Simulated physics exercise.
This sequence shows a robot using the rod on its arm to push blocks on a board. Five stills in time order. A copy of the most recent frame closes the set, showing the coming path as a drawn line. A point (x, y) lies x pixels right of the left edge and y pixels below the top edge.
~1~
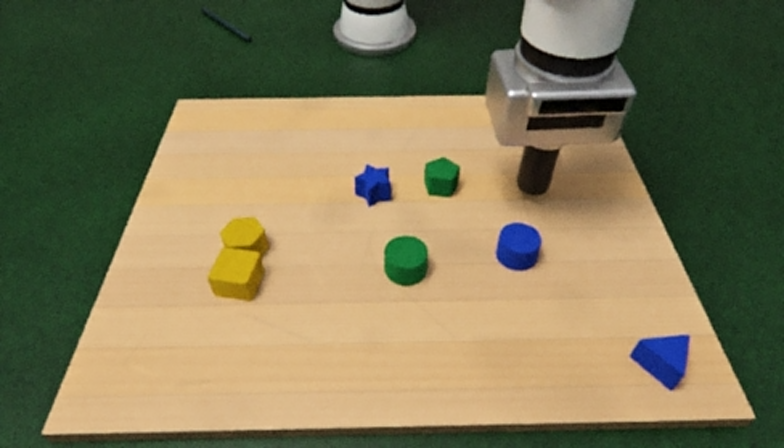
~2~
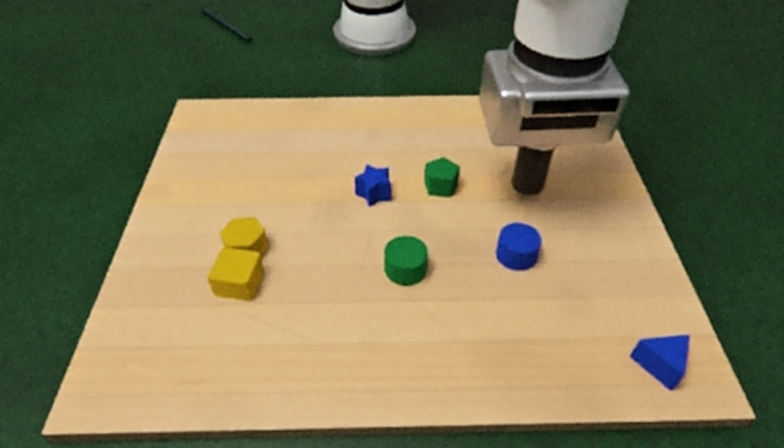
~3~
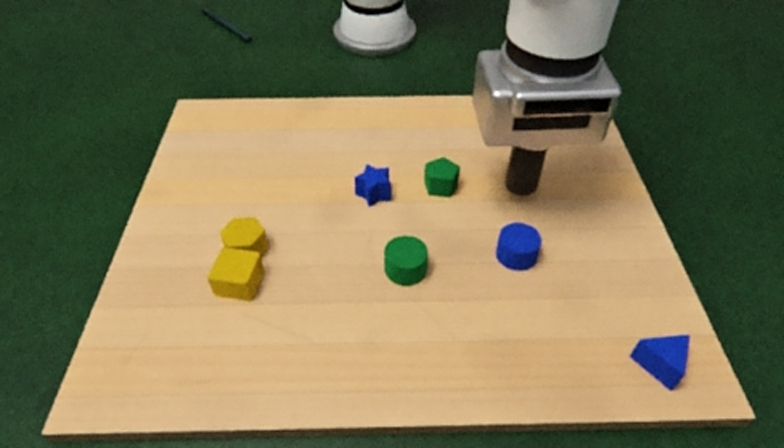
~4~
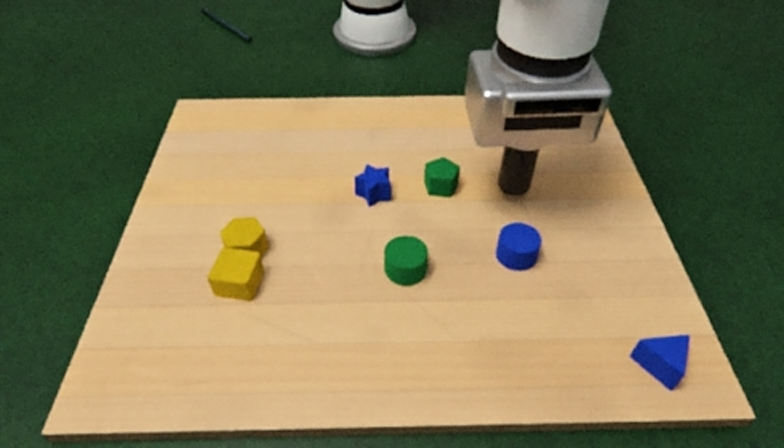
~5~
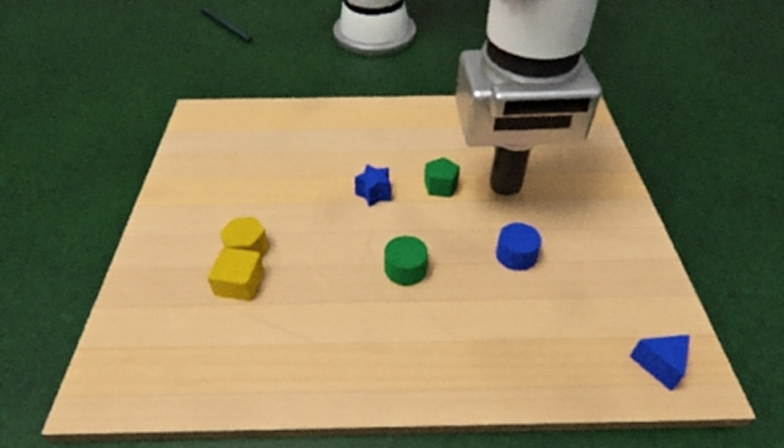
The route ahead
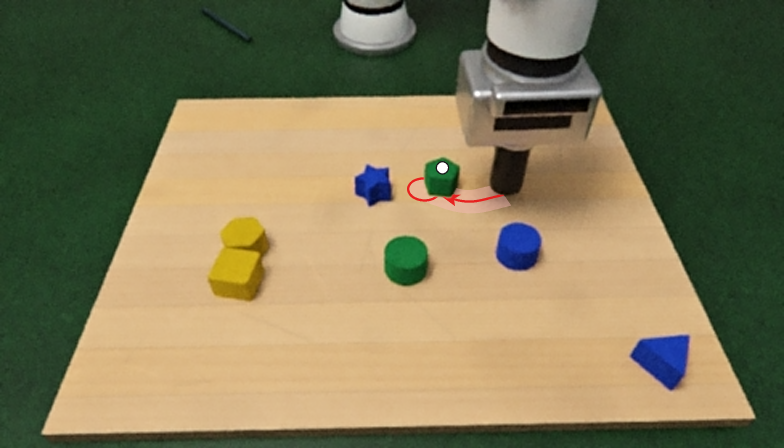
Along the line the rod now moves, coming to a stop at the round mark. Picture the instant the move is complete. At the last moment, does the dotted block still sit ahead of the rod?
Yes, that is how it ends up.
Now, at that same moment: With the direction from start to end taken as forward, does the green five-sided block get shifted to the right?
Short answer: Yes.
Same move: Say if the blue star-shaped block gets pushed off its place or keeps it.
The blue star-shaped block will stay where it is.
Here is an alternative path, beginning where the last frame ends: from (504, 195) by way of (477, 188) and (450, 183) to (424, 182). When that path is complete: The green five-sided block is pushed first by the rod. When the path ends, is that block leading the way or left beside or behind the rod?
Prediction: Still leading.
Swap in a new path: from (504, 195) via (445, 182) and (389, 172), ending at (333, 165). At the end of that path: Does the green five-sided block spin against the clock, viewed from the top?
I expect so.
The drawn path runs from (504, 195) over (478, 201) and (450, 198) to (424, 189); the dot is on the green five-sided block.
On the path given first. Halfway along, rod (464, 193); nothing pushed yet.
At the end, rod (425, 181); blue star-shaped block not moved; green five-sided block (413, 151), turned 55° clockwise.
